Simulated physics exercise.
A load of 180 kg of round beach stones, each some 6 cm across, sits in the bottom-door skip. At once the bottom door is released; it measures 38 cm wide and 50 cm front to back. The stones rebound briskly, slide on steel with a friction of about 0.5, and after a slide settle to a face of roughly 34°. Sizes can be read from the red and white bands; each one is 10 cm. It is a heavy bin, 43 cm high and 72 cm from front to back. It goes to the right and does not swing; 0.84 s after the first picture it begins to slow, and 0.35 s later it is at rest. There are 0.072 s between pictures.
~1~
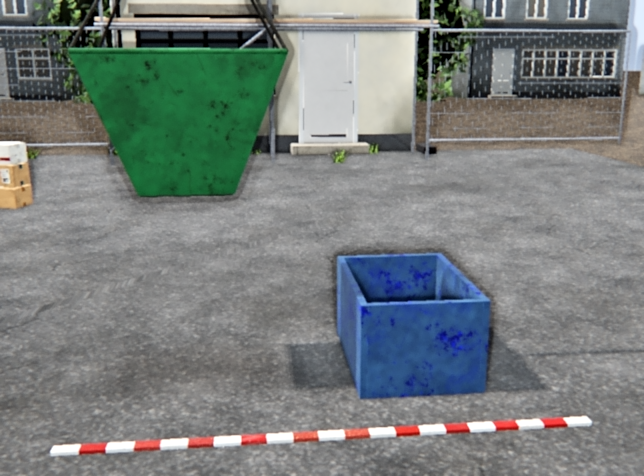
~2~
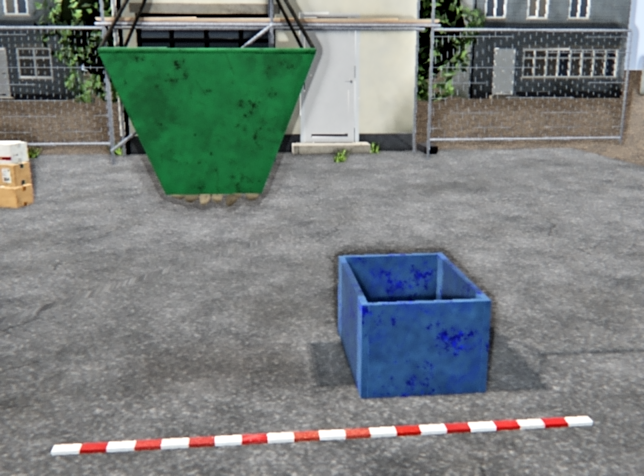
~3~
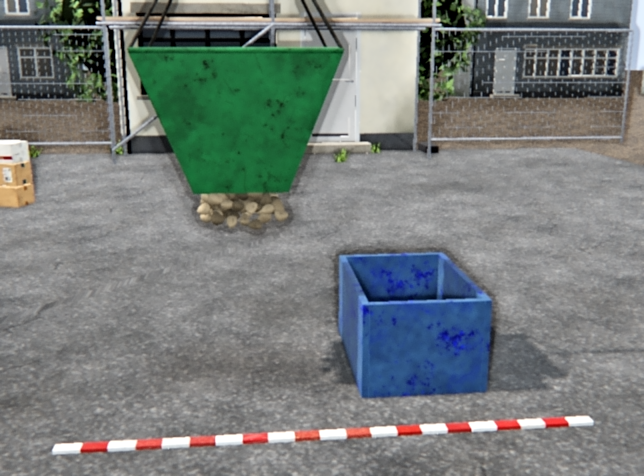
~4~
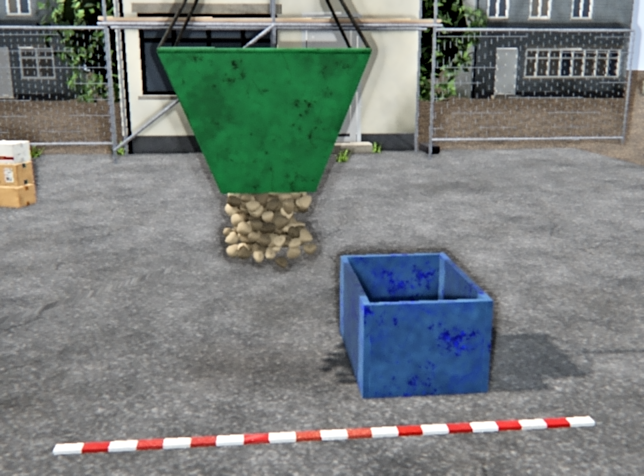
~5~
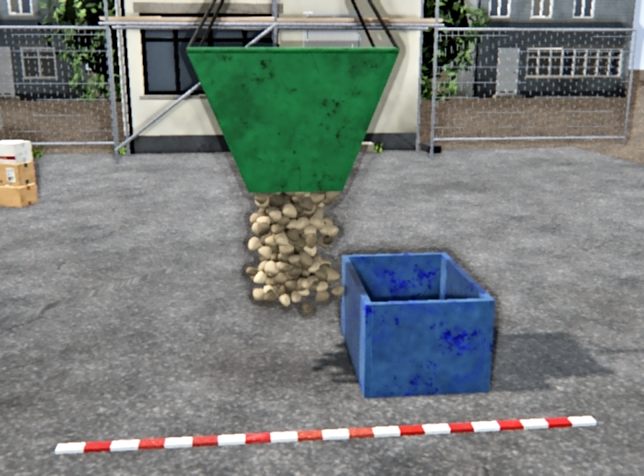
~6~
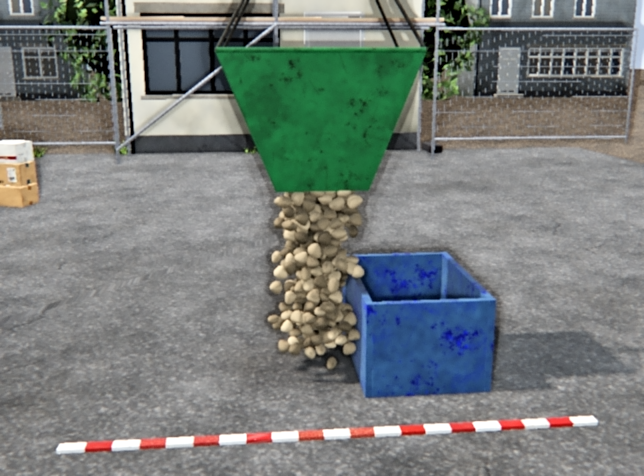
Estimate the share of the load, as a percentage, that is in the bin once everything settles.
Roughly 57 per cent of the load ends up there.
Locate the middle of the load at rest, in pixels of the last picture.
I'd say close to pixel (378, 345).
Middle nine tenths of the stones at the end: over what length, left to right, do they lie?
110 cm.
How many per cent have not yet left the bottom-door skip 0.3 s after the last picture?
I'd say it holds close to 0 percent.
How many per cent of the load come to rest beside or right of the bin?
Share of load: Near 5 %.
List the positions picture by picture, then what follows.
In the first frame, the outlet is at (186, 183); nothing has dropped yet.
In the second frame, the outlet is at (214, 182); 5 % is out.
In the third frame, the outlet is at (241, 181); 13 % is out, the lowest stones still above the rim at (233, 215), 75 cm up.
In the fourth frame, the outlet is at (268, 181); 24 % is out, the lowest stones still above the rim at (259, 250), 59 cm up.
In the fifth frame, the outlet is at (296, 180); 36 % is out, the lowest stones still above the rim at (290, 274), 47 cm up.
In the sixth frame, the outlet is at (323, 179); 50 % is out, the lowest stones still above the rim at (317, 276), 47 cm up.
Then, 0.3 s after the last picture, 0 % in the bottom-door skip, 41 % falling or lying left of the bin, 58 % falling or lying in the bin; the stones farthest right are at (451, 316).
Then, 0.7 s after the last picture, 0 % in the bottom-door skip, 41 % falling or lying left of the bin, 57 % falling or lying in the bin, 2 % falling or lying beside or right of the bin; the stones farthest right are at (548, 348).
Then, 1.3 s after the last picture, 0 % in the bottom-door skip, 40 % falling or lying left of the bin, 57 % falling or lying in the bin, 3 % falling or lying beside or right of the bin; the stones farthest right are at (593, 356).
Then, 2.2 s after the last picture, 0 % in the bottom-door skip, 40 % falling or lying left of the bin, 57 % falling or lying in the bin, 3 % falling or lying beside or right of the bin; the stones farthest right are at (595, 356).
Then, 4.1 s after the last picture, 0 % in the bottom-door skip, 40 % left of the bin, 57 % in the bin, 3 % beside or right of the bin; the stones farthest right are at (595, 356).
